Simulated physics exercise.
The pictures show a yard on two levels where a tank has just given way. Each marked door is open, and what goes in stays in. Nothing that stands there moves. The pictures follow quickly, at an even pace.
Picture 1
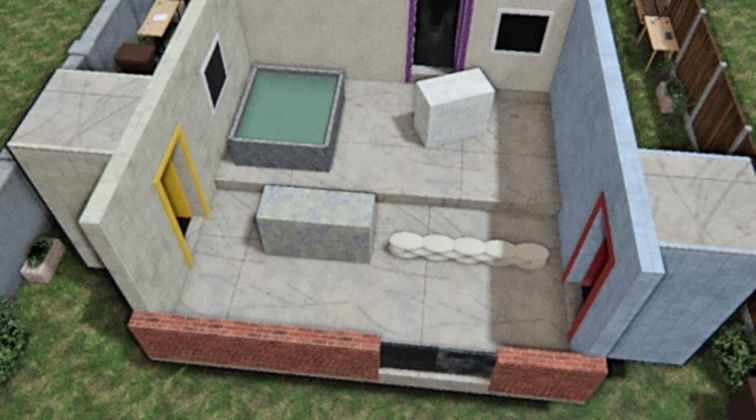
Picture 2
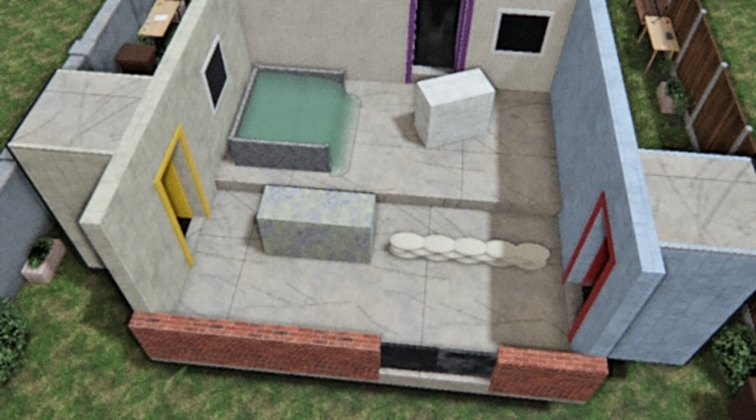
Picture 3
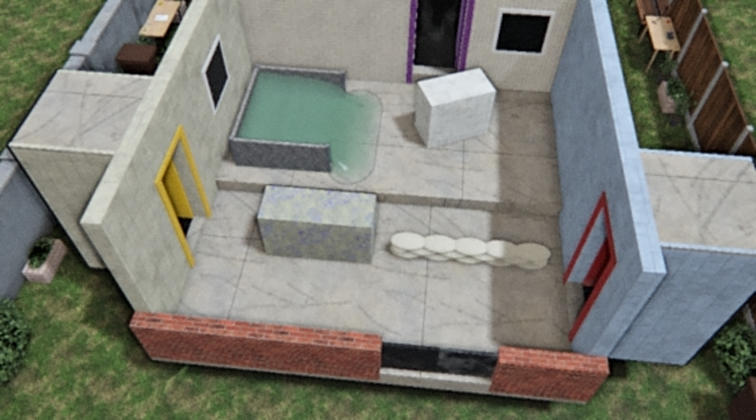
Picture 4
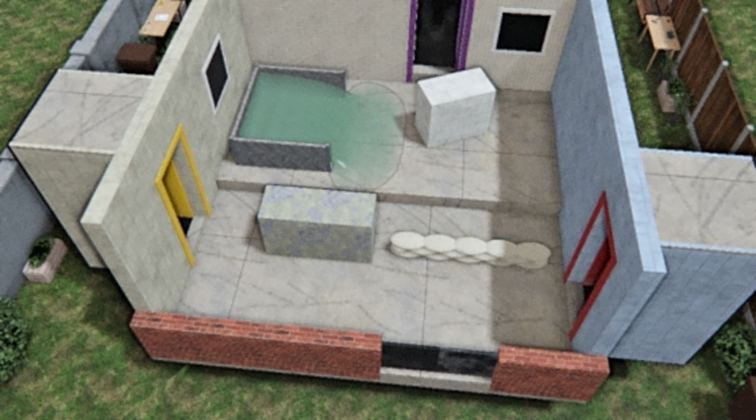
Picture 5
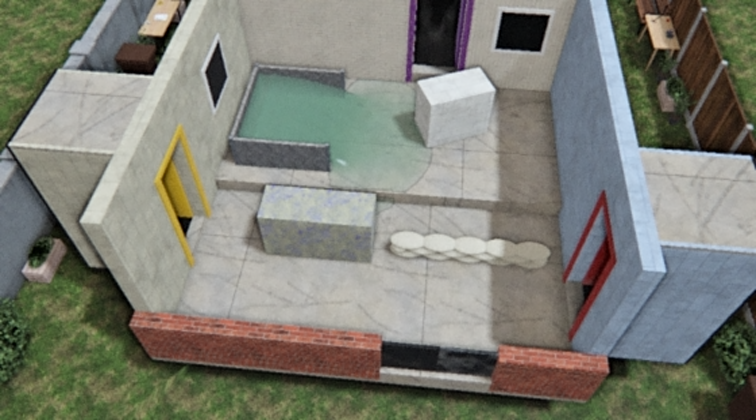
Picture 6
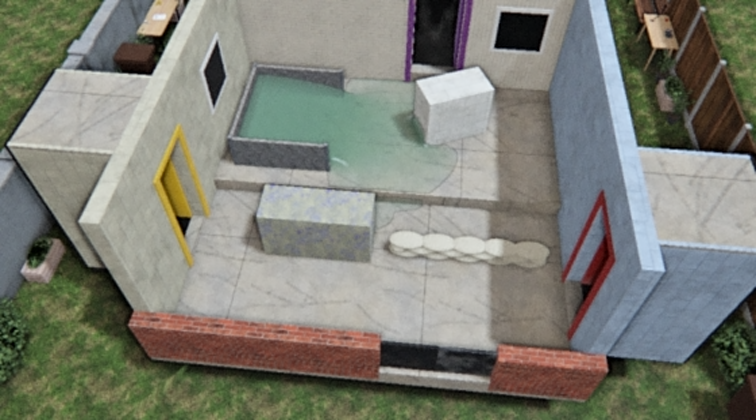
Green water pouring from the opened right side of a grey tank, spreading across the paved upper level and around a white block.
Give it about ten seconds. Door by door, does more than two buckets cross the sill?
The red door holds within the limit; the purple door holds within the limit; the yellow door floods.
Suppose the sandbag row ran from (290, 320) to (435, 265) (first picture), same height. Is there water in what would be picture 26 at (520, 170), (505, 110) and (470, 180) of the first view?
In that order: Wet, awash, under water.
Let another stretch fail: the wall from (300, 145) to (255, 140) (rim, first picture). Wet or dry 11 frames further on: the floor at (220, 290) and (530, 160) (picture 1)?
In turn: Flooded, dry.
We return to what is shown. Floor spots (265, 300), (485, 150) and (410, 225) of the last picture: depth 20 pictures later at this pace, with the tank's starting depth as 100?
In that order: 0, 8 and 16 per cent.
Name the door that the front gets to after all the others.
Last comes the yellow-painted one.
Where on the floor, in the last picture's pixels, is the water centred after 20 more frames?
Around (432, 160).
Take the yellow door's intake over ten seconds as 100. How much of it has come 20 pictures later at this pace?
Near 0 in a hundred.
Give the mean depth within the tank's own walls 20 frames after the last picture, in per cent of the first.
Roughly 16 per cent.
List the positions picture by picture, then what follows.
In the first picture, still water in the water tank at (289, 107).
In the second picture, water pours out at (334, 125) and has run to (348, 95).
In the third picture, water pours out at (335, 127) and has run to a hidden place.
In the fourth picture, the front is at a hidden place, out from the gap at (335, 127).
In the fifth picture, water pours out at (335, 127) and has run to (414, 180).
In the sixth picture, water pours out at (334, 127) and has run to (451, 162).
A moment on, water covers 35 % of the floor; the red door not reached, the purple door wet at the sill, nothing in, the yellow door not reached.
Next, water covers 40 % of the floor; the red door not reached, the purple door wet at the sill, nothing in, the yellow door not reached.
Then, water covers 50 % of the floor; the red door wet at the sill, nothing in, the purple door wet at the sill, nothing in, the yellow door not reached.
Later, water covers 75 % of the floor; the red door wet at the sill, nothing in, the purple door wet at the sill, nothing in, the yellow door not reached.
In the end, water covers 95 % of the floor; the red door wet at the sill, nothing in, the purple door wet at the sill, nothing in, the yellow door far over two buckets in.
